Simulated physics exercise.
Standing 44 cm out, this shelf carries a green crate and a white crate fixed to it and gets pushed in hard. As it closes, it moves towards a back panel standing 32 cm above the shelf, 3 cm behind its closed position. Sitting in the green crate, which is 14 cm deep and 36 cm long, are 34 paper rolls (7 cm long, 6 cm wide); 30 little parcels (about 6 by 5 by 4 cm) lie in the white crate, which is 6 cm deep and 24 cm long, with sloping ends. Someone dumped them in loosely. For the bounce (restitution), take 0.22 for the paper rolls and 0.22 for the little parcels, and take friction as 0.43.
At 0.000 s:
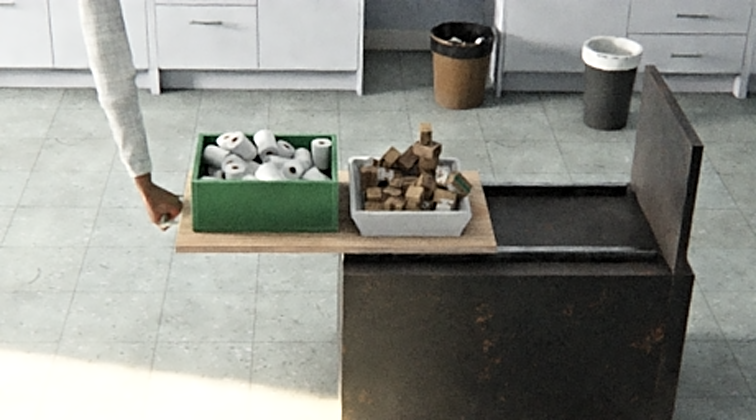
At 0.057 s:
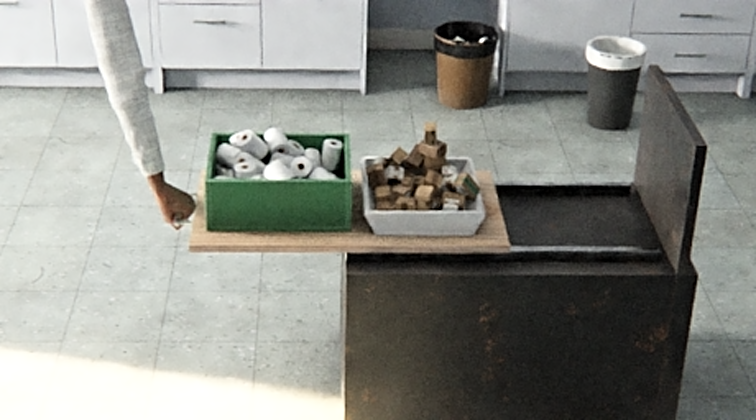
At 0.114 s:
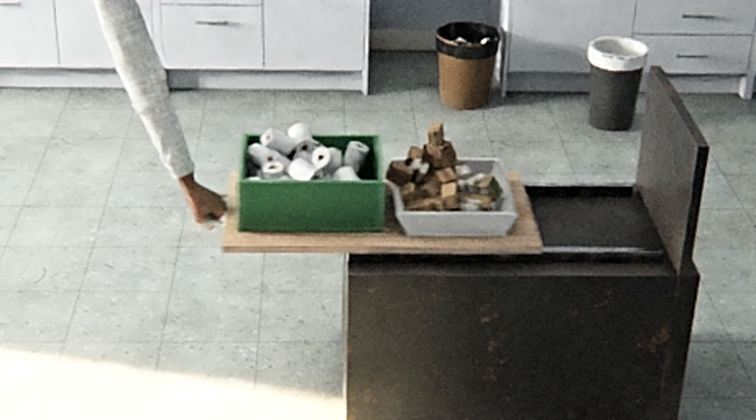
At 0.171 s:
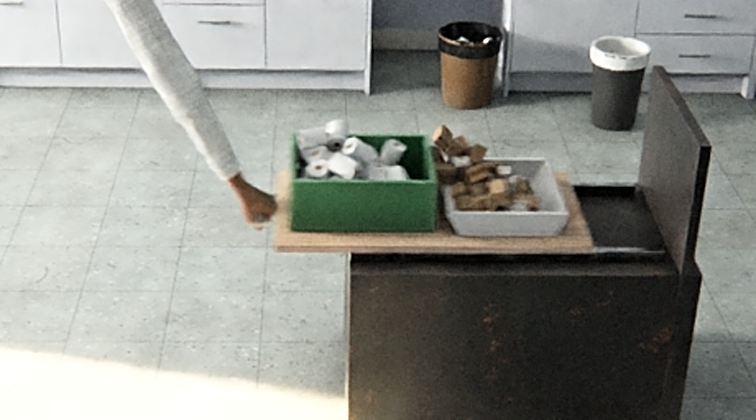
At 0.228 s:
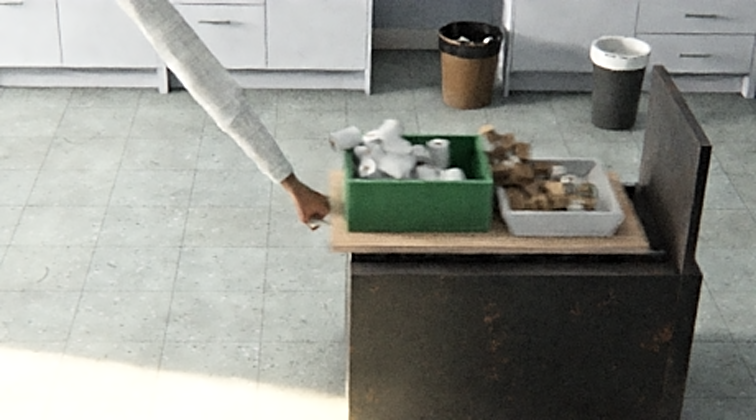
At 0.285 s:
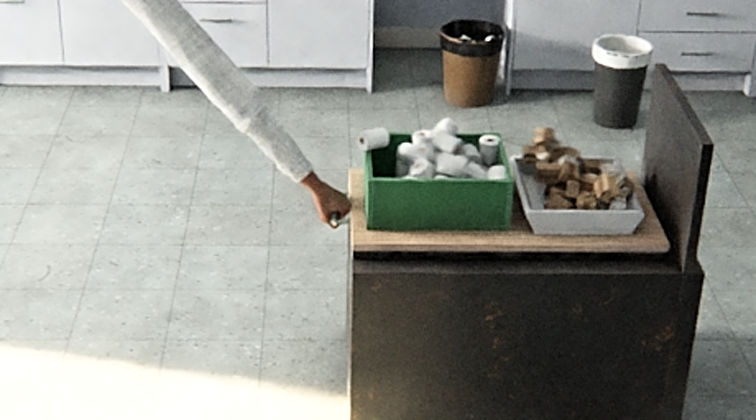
The clip opens on a hand gripping the left end of a wooden shelf that holds a green crate of paper rolls and a white crate of small brown pieces. The hand pushes the shelf right towards the dark back panel, and both loose loads shift leftward, heaping against their crates' left ends.
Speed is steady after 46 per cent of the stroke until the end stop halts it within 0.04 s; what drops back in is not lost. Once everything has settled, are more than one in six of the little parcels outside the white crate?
Yes.
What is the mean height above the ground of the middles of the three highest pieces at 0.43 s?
About 84 cm.
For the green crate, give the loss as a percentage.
The green crate comes in at 5 in a hundred.
After 0.43 s, 2 of 34 out of the green crate and 4 of 30 out of the white crate.
After 0.65 s, 2 of 34 out of the green crate and 8 of 30 out of the white crate.
Outcome (at 1.08 s), 2 of 34 out of the green crate and 9 of 30 out of the white crate. Asked share, 9 of 30, 30 per cent.
